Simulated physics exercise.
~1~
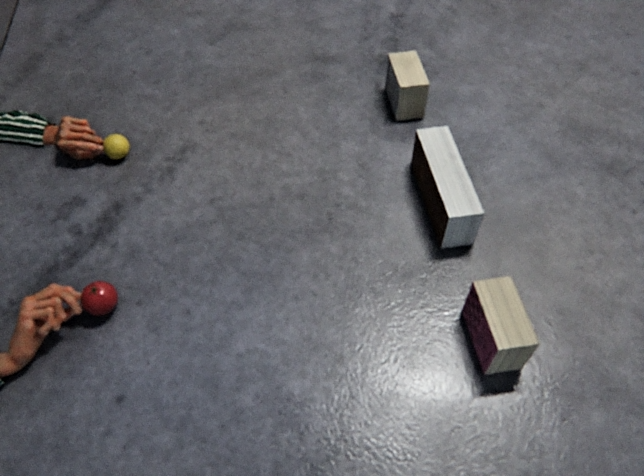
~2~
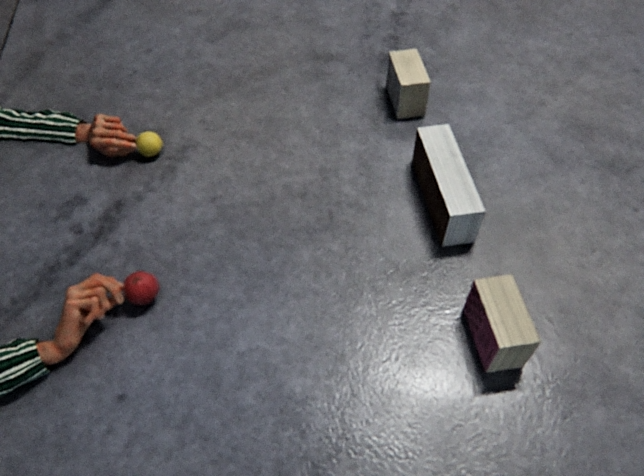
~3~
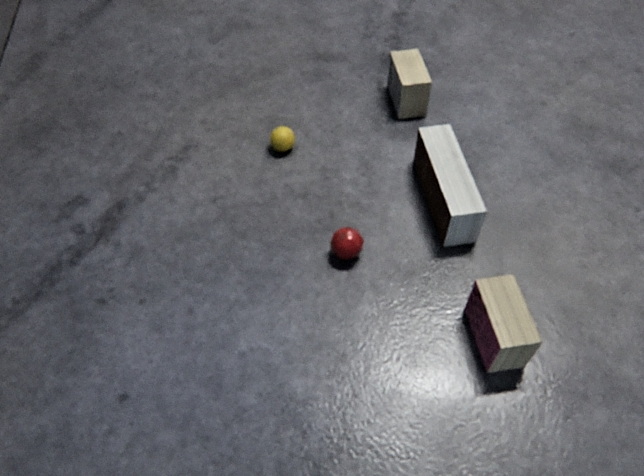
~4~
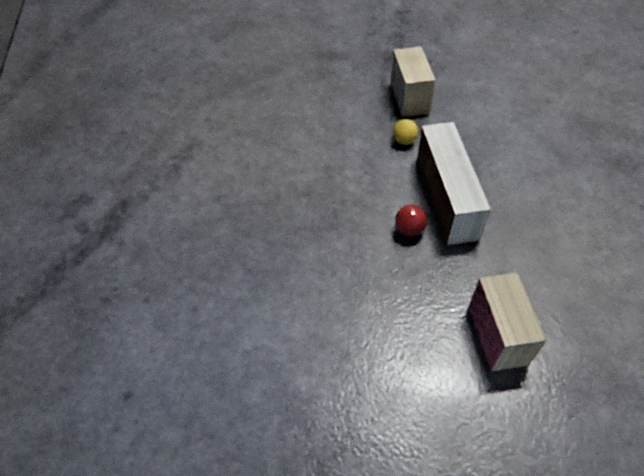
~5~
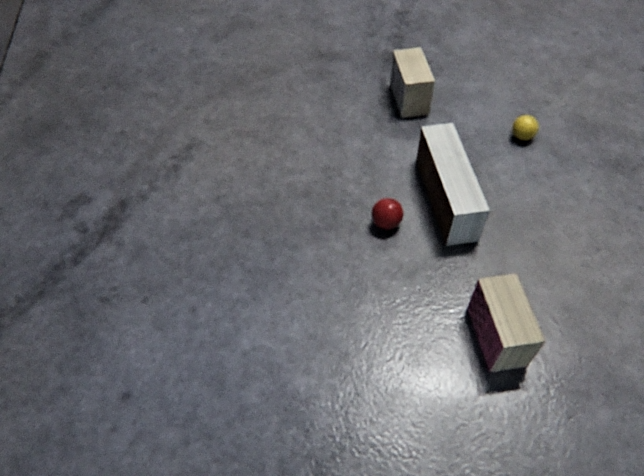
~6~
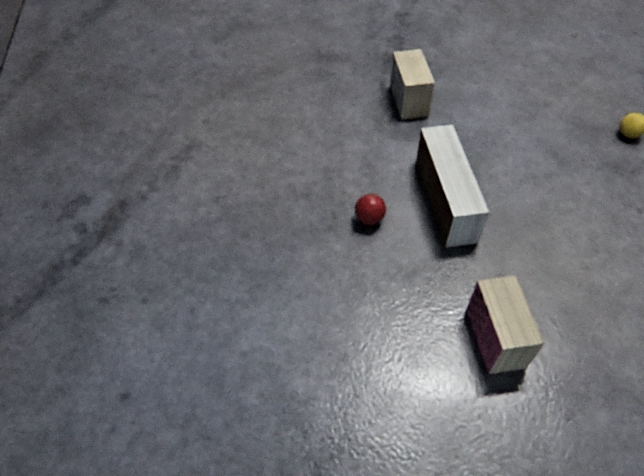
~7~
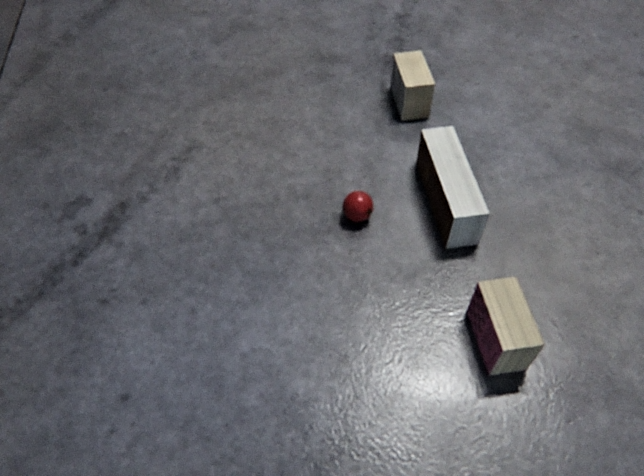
A red ball and a smaller yellow ball are pushed rightward by two hands in striped sleeves across a mottled grey surface, seen from above at an angle. Three upright blocks with pale tops stand in a slanting row on the right, with narrow gaps between them. The hands let go and leave view as both balls roll toward the row. The yellow ball passes between the top and middle blocks, while the red one hits the middle block and rolls back left. The yellow ball exits right, leaving the red ball left of the undisturbed blocks.
